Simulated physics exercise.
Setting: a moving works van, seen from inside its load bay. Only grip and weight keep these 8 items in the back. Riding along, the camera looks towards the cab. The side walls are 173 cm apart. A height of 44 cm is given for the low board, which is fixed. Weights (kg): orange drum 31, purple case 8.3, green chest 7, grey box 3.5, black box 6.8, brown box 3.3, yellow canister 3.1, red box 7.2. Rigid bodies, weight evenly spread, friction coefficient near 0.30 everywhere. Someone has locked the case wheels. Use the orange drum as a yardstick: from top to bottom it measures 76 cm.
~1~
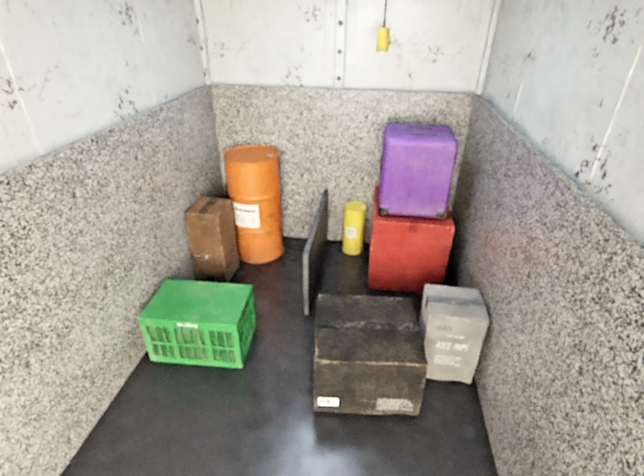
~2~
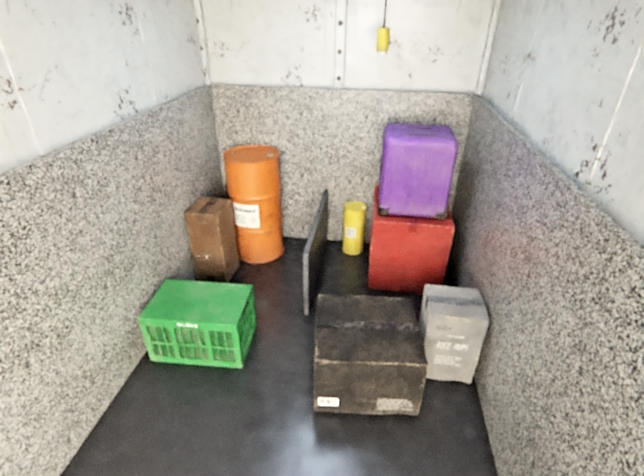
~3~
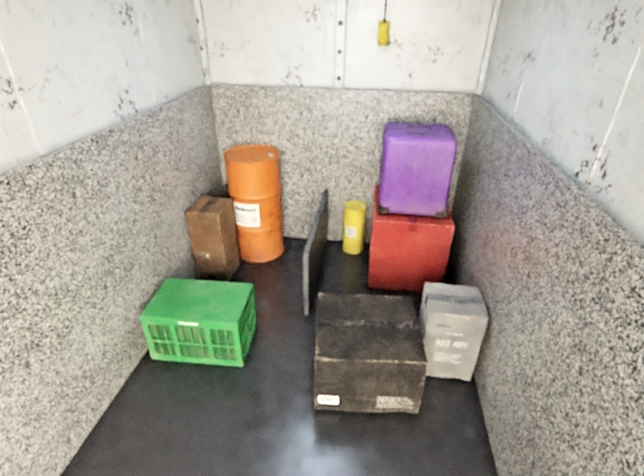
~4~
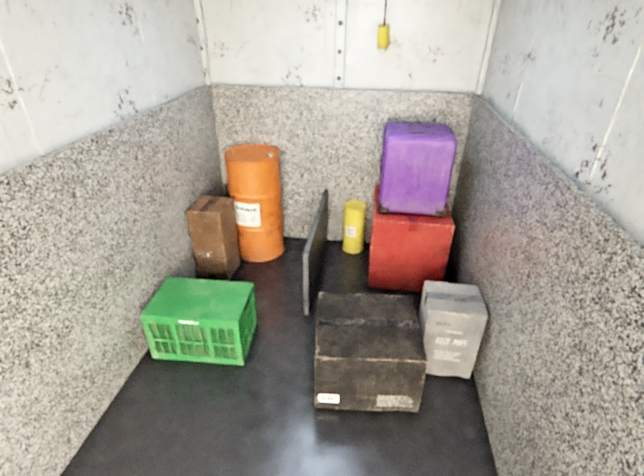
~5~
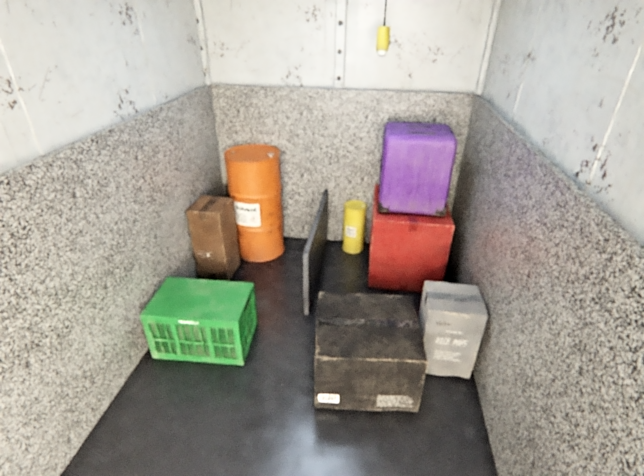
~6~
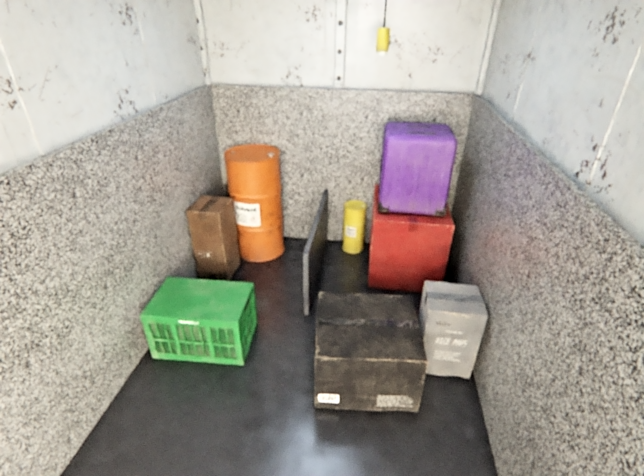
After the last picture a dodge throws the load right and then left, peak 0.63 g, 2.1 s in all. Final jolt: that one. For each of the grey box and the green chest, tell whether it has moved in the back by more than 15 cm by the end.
The grey box goes out of position; the green chest remains in position.
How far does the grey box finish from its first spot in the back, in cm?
The shift is close to 46 cm.
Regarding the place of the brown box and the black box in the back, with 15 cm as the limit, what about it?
The brown box keeps its place; the black box leaves its spot.
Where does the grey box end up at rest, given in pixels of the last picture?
It ends near (356, 320).
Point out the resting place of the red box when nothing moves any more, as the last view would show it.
You'll see it about at (378, 235) in the last picture.
Then, 0.90 s later than the last frame, load feels 0.30 g right; green chest 25 cm from its spot near (248, 324); grey box 4 cm from its spot near (452, 330); brown box 25 cm from its spot.
Then, 1.90 s later than the last frame, load feels 0.36 g left; green chest 23 cm from its spot near (245, 324); grey box 18 cm from its spot near (411, 326); brown box 30 cm from its spot.
Then, 2.10 s later than the last frame, load feels 0.12 g left; grey box 36 cm from its spot near (377, 322); green chest 6 cm from its spot near (214, 320); purple case 32 cm from its spot.
When it is over, off its perch, purple case; not toppled but over 15 cm from the start, grey box, black box and red box; the other 4 within 15 cm of the start. In the last view, grey box near (356, 320), green chest near (197, 319).
